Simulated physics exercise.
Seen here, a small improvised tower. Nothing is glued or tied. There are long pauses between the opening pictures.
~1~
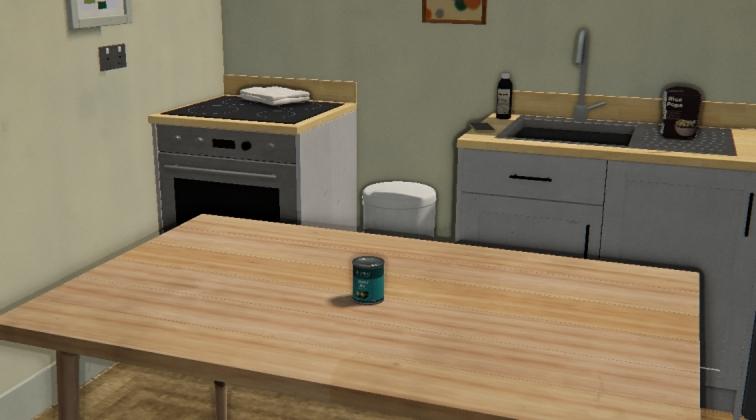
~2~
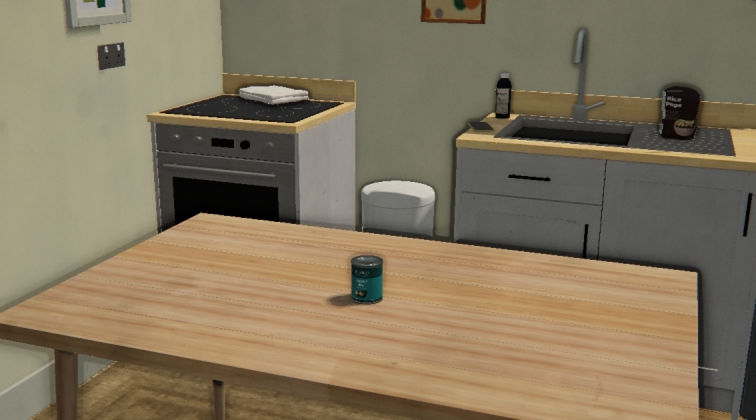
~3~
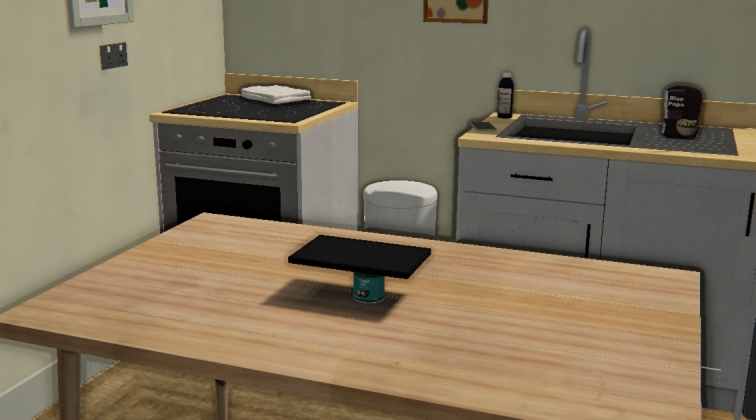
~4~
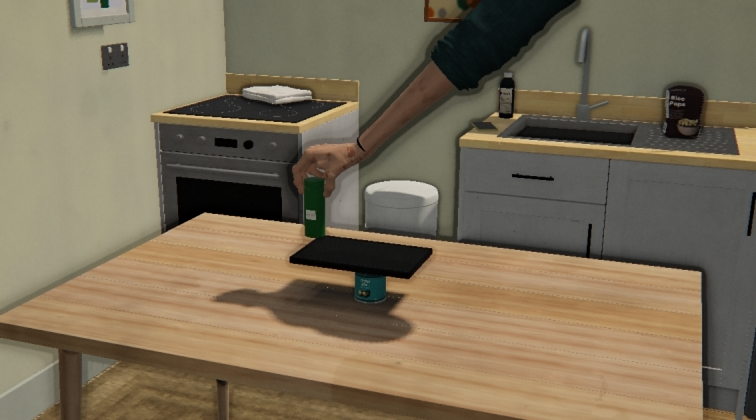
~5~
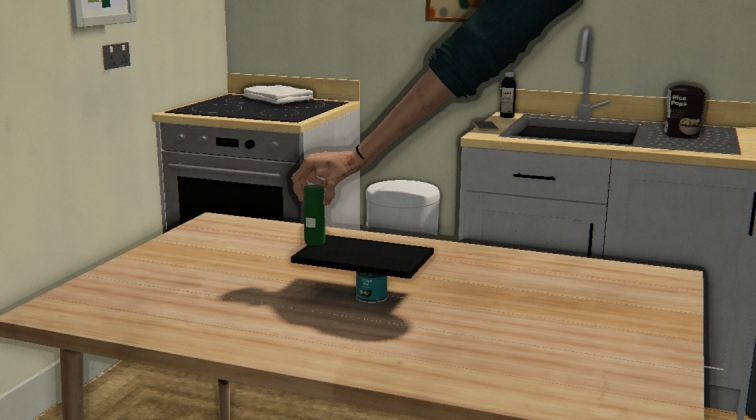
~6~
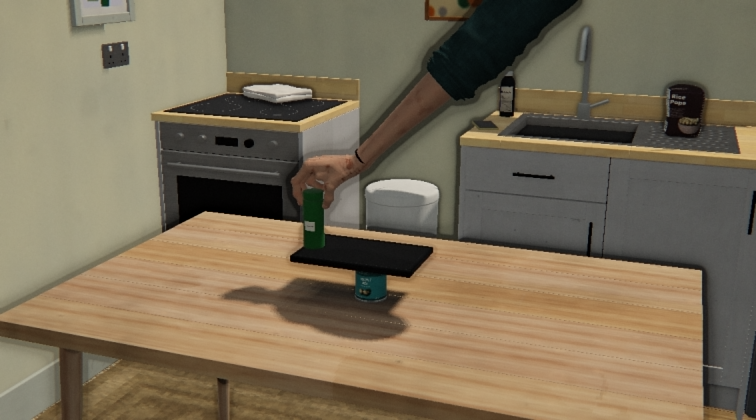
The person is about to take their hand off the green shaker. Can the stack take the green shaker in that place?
Here the stack loses its balance.
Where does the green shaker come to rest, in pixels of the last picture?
At about (286, 274).
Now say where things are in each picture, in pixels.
In the first frame, the last thing is not in view yet.
In the second frame, the last thing is not in view yet.
In the third frame, the last thing is not in view yet; black lid (361, 255).
The fourth frame shows still above its spot; green shaker (314, 207); black lid (362, 255).
The fifth frame shows still above its spot; green shaker (314, 215); black lid (363, 255).
The sixth frame shows set down, still held; green shaker (314, 219); black lid (363, 254).
Then, 0.30 s past the last view, green shaker now fallen; black lid rocked 48° from its first pose.
Then, 0.40 s past the last view, black lid rocked 46° from its first pose.
Finally, fallen, green shaker; down or leaning hard in the stack, black lid; turquoise tin still in place. Final places as the last picture's camera would see them, green shaker near (286, 274). The stack comes apart.
